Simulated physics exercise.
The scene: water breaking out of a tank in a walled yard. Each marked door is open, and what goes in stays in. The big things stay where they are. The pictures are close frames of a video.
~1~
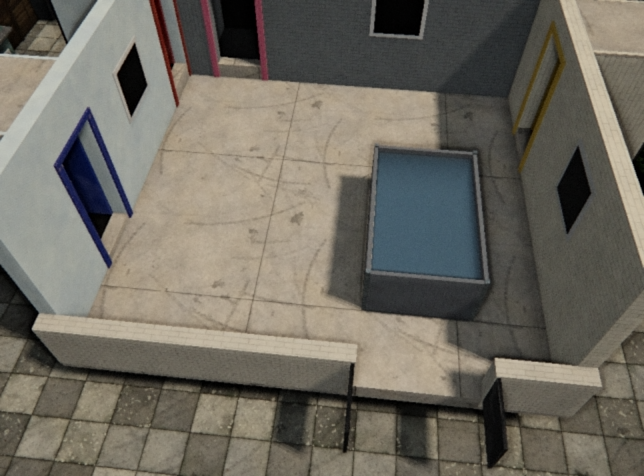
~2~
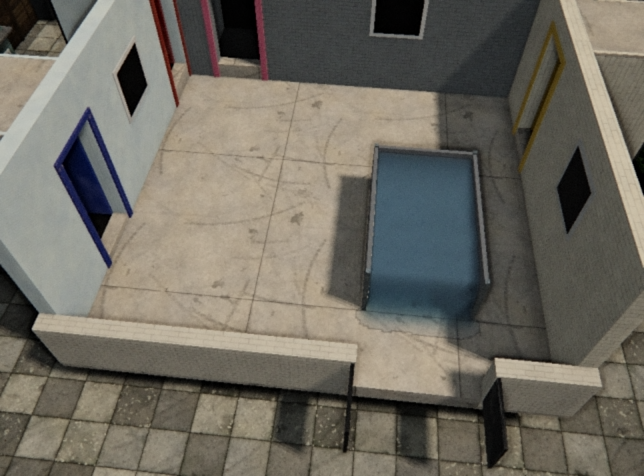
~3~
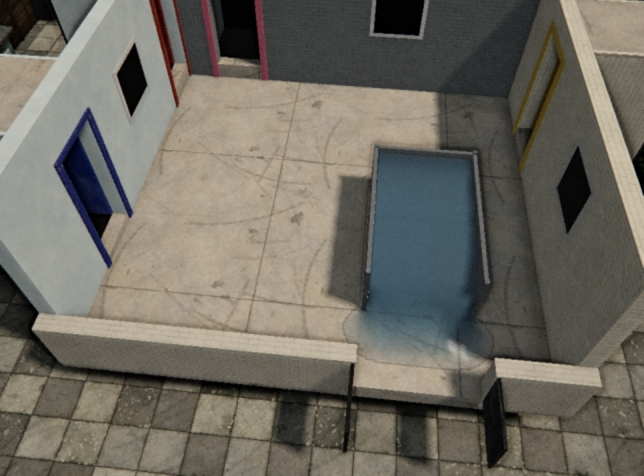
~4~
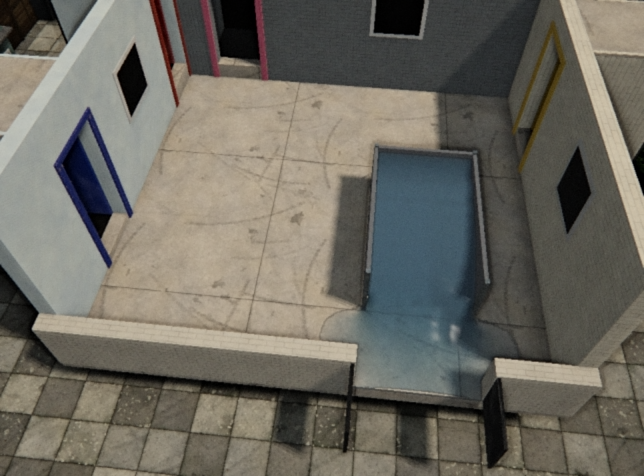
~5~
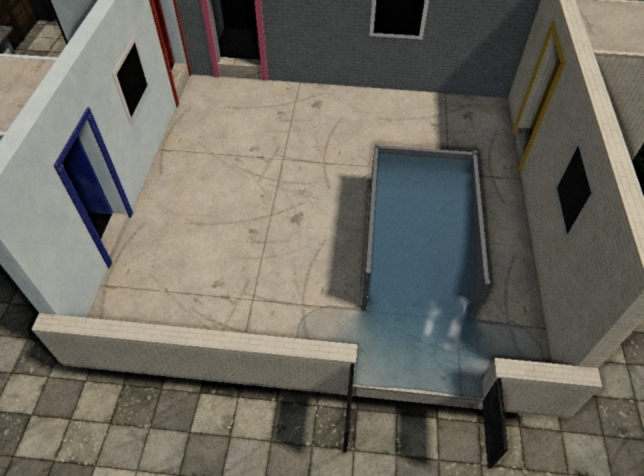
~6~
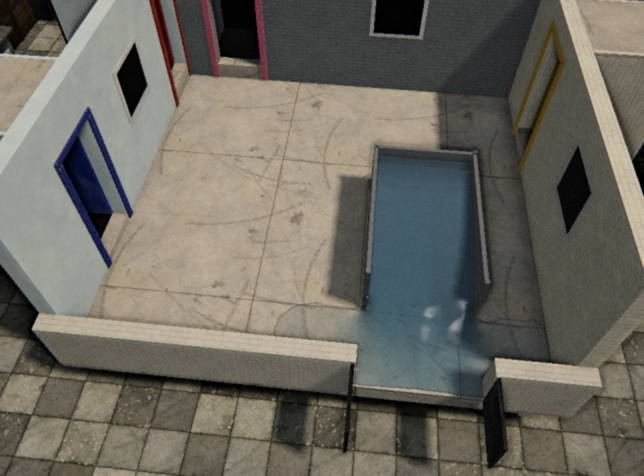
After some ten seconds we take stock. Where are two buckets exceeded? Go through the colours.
In the end: The red door stays under that; the blue door stays under that; the yellow door stays under that; the pink door stays under that.
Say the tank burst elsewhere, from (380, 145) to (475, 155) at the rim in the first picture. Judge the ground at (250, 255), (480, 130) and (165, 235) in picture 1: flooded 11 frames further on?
One after the other: Not flooded, awash, dry.
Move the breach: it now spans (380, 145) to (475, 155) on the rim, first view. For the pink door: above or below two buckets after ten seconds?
In short: The pink one is under.
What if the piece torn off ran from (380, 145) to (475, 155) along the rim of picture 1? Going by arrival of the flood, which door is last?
I say the blue one.
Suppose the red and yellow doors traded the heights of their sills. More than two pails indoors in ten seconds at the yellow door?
One by one: Yellow door keeps below it.
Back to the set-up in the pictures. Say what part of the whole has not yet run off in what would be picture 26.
Some 40 per cent.
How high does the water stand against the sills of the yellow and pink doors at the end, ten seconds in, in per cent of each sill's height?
In turn 20 and 10 per cent.
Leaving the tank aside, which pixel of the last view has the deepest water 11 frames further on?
Roughly at (548, 389).
A moment on, water covers 15 % of the floor; the red door not reached, the blue door not reached, the yellow door not reached, the pink door not reached.
Next, water covers 25 % of the floor; the red door not reached, the blue door not reached, the yellow door not reached, the pink door not reached.
Then, water covers 40 % of the floor; the red door not reached, the blue door wet at the sill, nothing in, the yellow door wet at the sill, nothing in, the pink door not reached.
Later, water covers 55 % of the floor; the red door wet at the sill, nothing in, the blue door wet at the sill, nothing in, the yellow door wet at the sill, nothing in, the pink door not reached.
In the end, water covers 70 % of the floor; the red door wet at the sill, nothing in, the blue door wet at the sill, nothing in, the yellow door wet at the sill, nothing in, the pink door wet at the sill, nothing in.
